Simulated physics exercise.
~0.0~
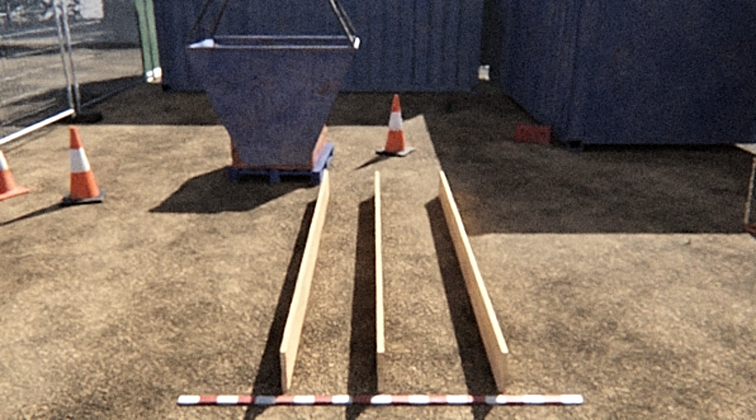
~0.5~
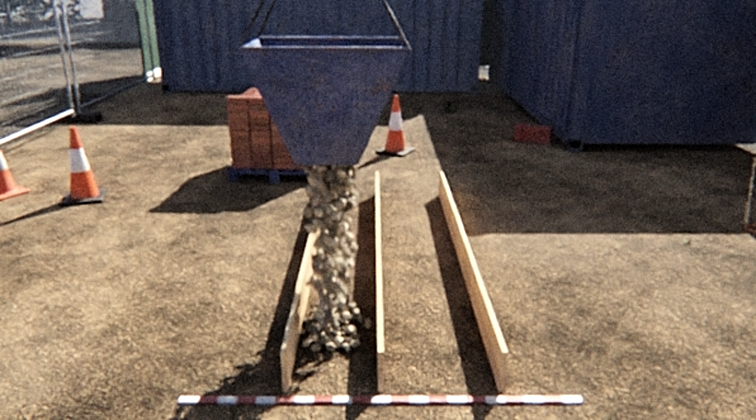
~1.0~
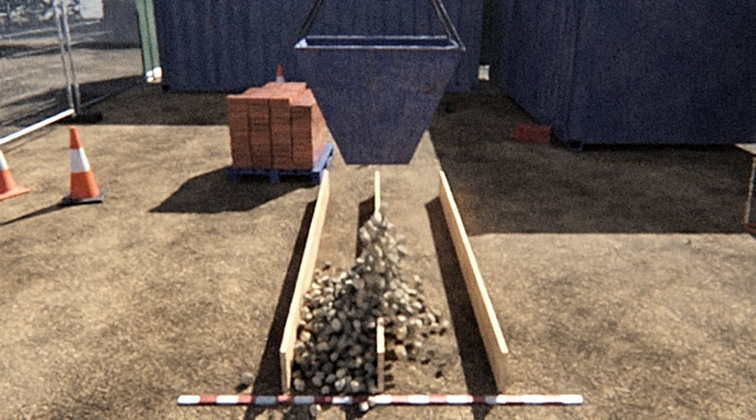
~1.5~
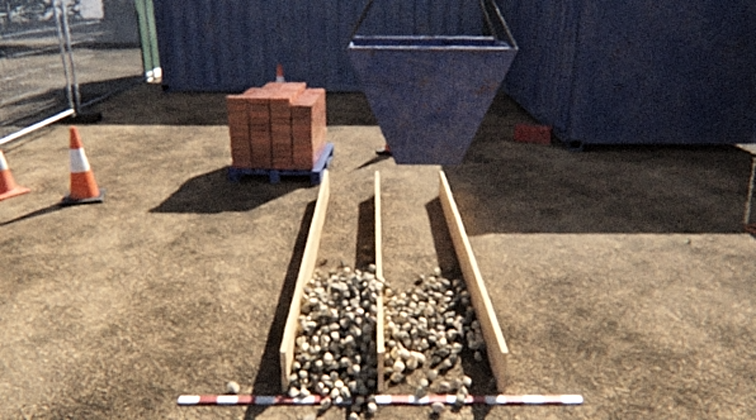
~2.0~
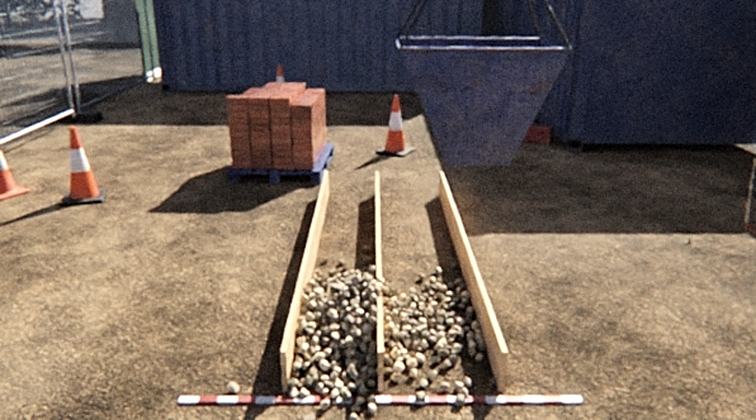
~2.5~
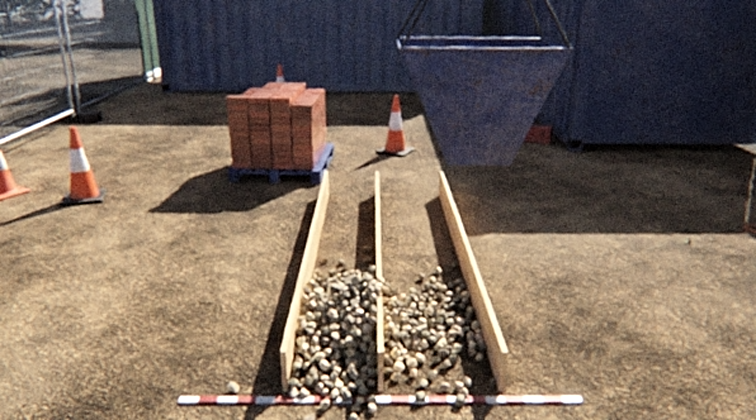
A blue hopper moves right, dropping stones between planks, leaving more in the left bay.
